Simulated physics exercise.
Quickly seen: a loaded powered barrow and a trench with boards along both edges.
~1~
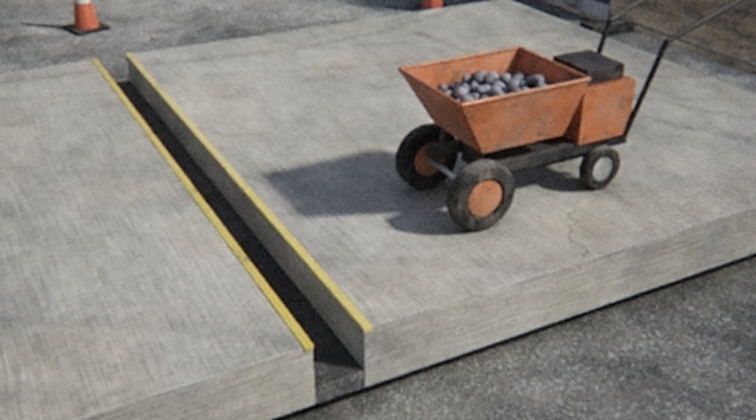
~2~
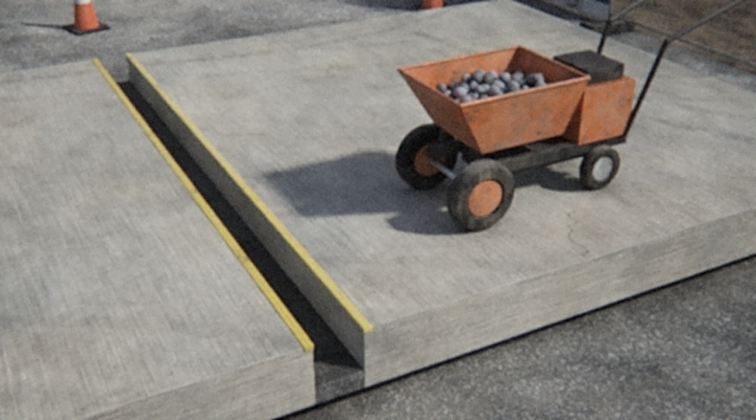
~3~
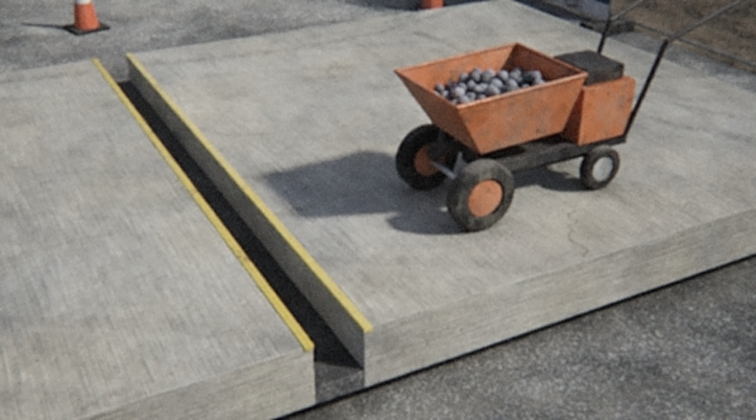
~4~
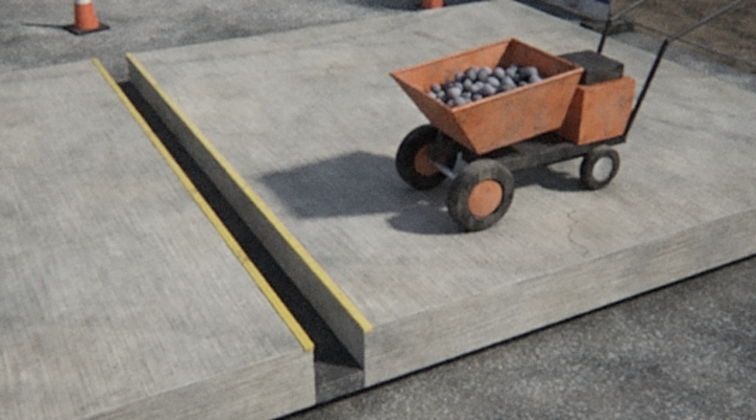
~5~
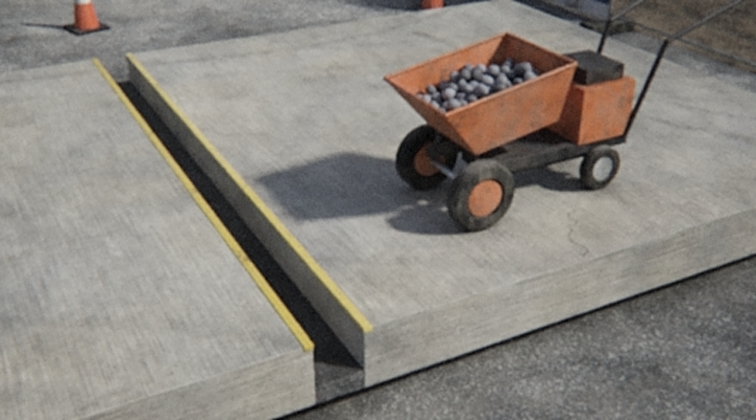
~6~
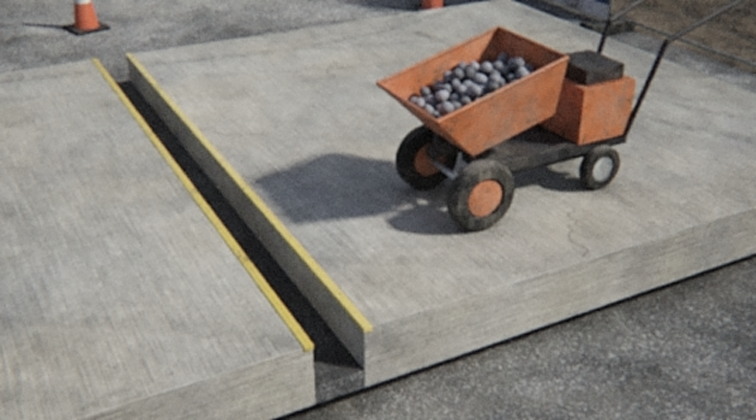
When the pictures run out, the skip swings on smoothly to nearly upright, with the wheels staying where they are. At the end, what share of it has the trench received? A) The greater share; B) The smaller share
Option B: The smaller share.
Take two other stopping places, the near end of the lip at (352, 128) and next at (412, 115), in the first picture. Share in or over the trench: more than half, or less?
The lesser portion first, the greater portion second.
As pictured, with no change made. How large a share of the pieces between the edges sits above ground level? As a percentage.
Roughly 0 %.
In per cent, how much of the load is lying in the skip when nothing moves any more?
Estimate: 25 %, roughly.
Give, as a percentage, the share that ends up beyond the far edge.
Roughly 0 in a hundred.
Just after the last frame, skip tipped steeply; every one in the skip.
A moment on, skip tipped right over; almost all in the skip; about a tenth short of the trench; just a few falling.
Further on, skip tipped right over; roughly a third in the skip; roughly half short of the trench; about a tenth in or heaped over the trench; just a few beyond it.
When it is over, skip tipped right over; roughly a quarter in the skip; roughly half short of the trench; roughly a quarter in or heaped over the trench; just a few beyond it.
